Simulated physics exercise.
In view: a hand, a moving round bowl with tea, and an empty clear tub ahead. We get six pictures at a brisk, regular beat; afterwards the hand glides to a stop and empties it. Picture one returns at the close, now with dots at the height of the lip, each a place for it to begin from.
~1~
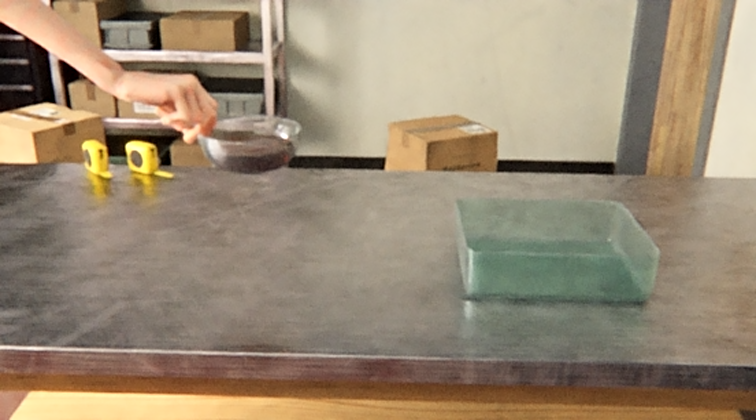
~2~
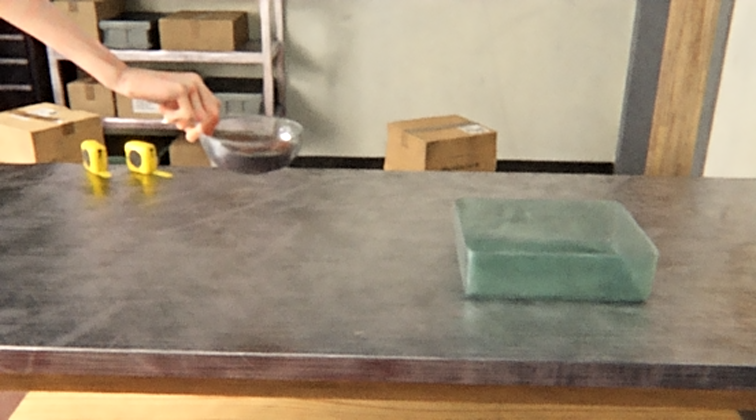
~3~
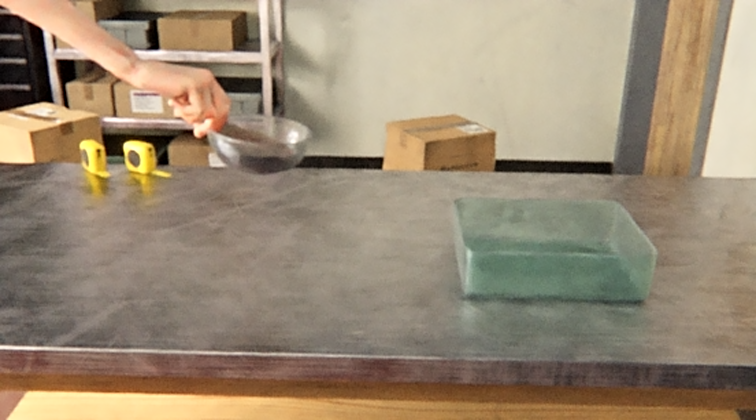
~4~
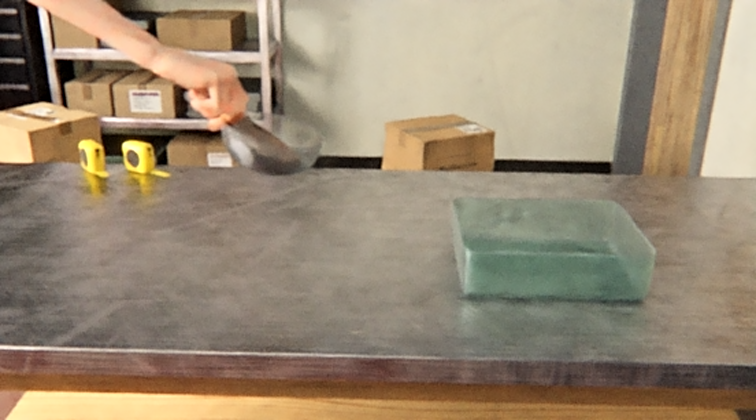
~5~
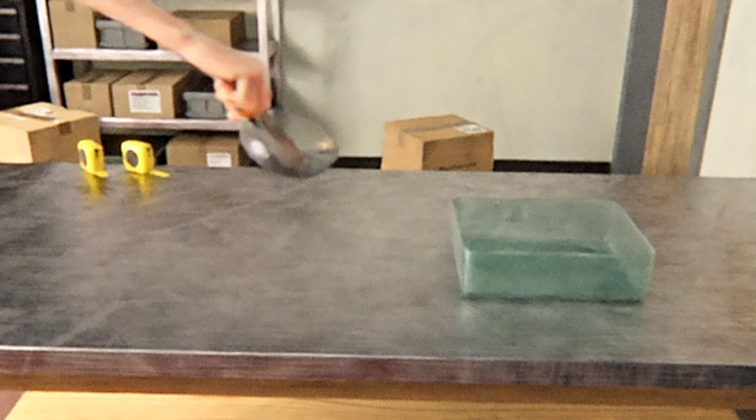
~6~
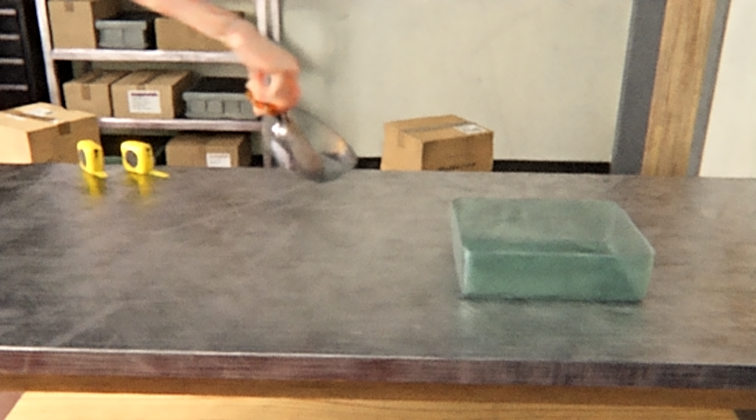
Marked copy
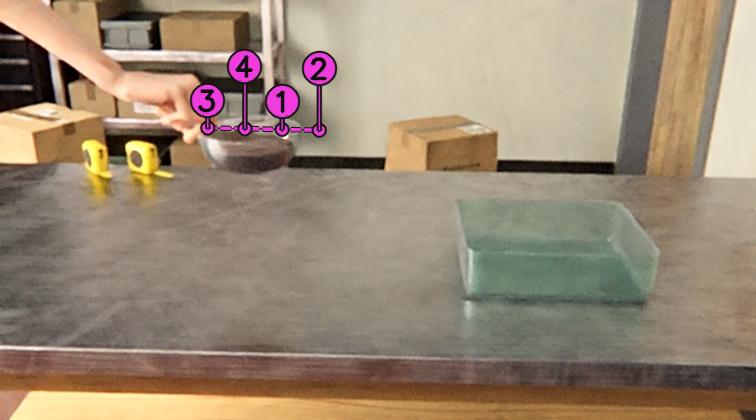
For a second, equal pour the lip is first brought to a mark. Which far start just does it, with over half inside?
Spot 2.
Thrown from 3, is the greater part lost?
Yes.
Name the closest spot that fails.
Spot 1.
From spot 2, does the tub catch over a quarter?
Yes, it does.
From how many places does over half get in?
One.
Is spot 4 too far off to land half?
Yes, it does.
In magenta, 1 at (282, 129); 2 at (319, 130); 3 at (207, 128); 4 at (244, 128).
For spot 1, about 34 % lands in the tub, 55 % falls short and 12 % goes beside or beyond.
For spot 2, about 63 % lands in the tub, 19 % falls short and 18 % goes beside or beyond.
For spot 3, about 0 % lands in the tub, 97 % falls short and 3 % goes beside or beyond.
For spot 4, about 8 % lands in the tub, 87 % falls short and 6 % goes beside or beyond.
